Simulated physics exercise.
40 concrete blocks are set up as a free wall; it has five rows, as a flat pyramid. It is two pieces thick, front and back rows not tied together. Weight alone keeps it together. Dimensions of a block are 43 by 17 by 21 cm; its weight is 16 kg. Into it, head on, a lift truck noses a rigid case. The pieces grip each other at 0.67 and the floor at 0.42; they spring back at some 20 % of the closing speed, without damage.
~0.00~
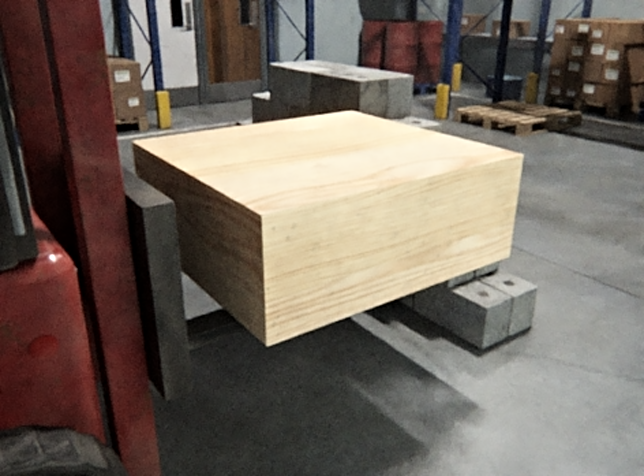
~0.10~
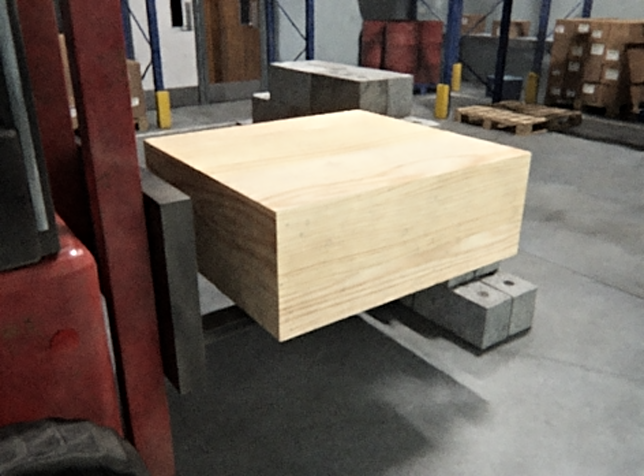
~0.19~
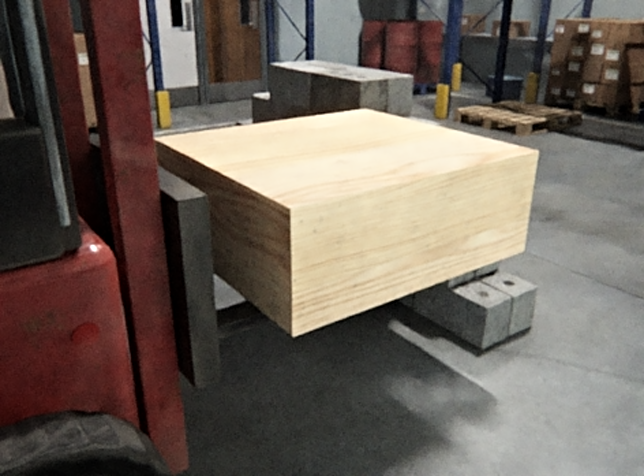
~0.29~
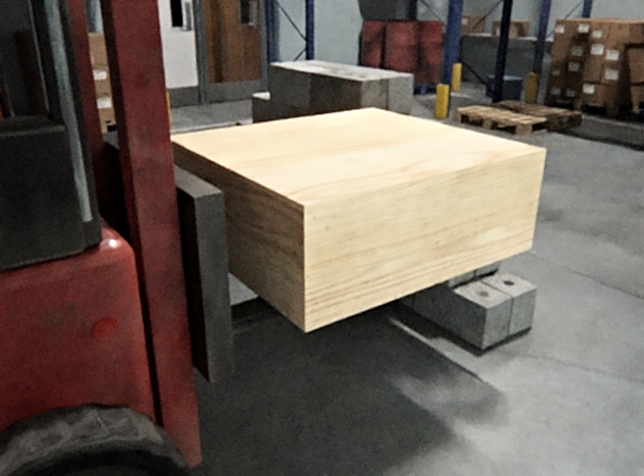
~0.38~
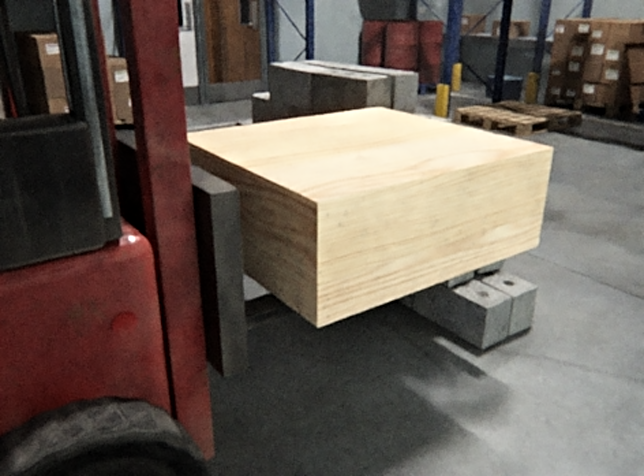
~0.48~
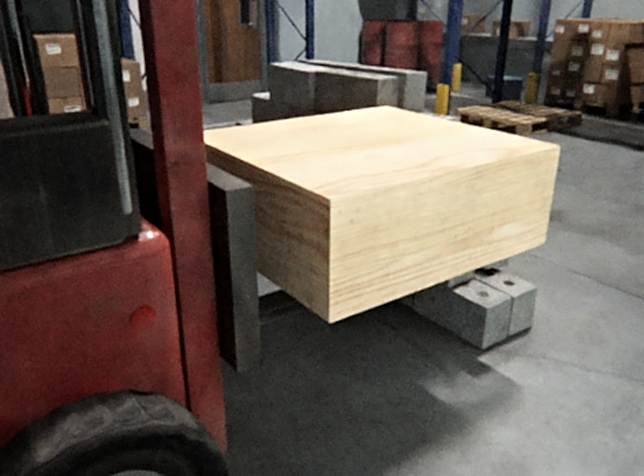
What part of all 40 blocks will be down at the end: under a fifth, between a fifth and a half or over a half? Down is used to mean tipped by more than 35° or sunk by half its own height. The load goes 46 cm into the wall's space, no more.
Looks like a fifth up to half of them go down.
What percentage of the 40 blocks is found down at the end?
It's somewhere around 30 percent.
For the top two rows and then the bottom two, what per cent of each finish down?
For the top it's 60 in a hundred, for the bottom 10 in a hundred.
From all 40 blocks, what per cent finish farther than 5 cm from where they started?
That comes to 30 in a hundred.
Around 0.64 s, none of the 40 blocks down, 12 disturbed.
Around 0.88 s, 11 of the 40 blocks down.
Around 1.08 s, 12 of the 40 blocks down.
Finally (2.4 s), 12 of the 40 blocks down. That is 30 per cent.
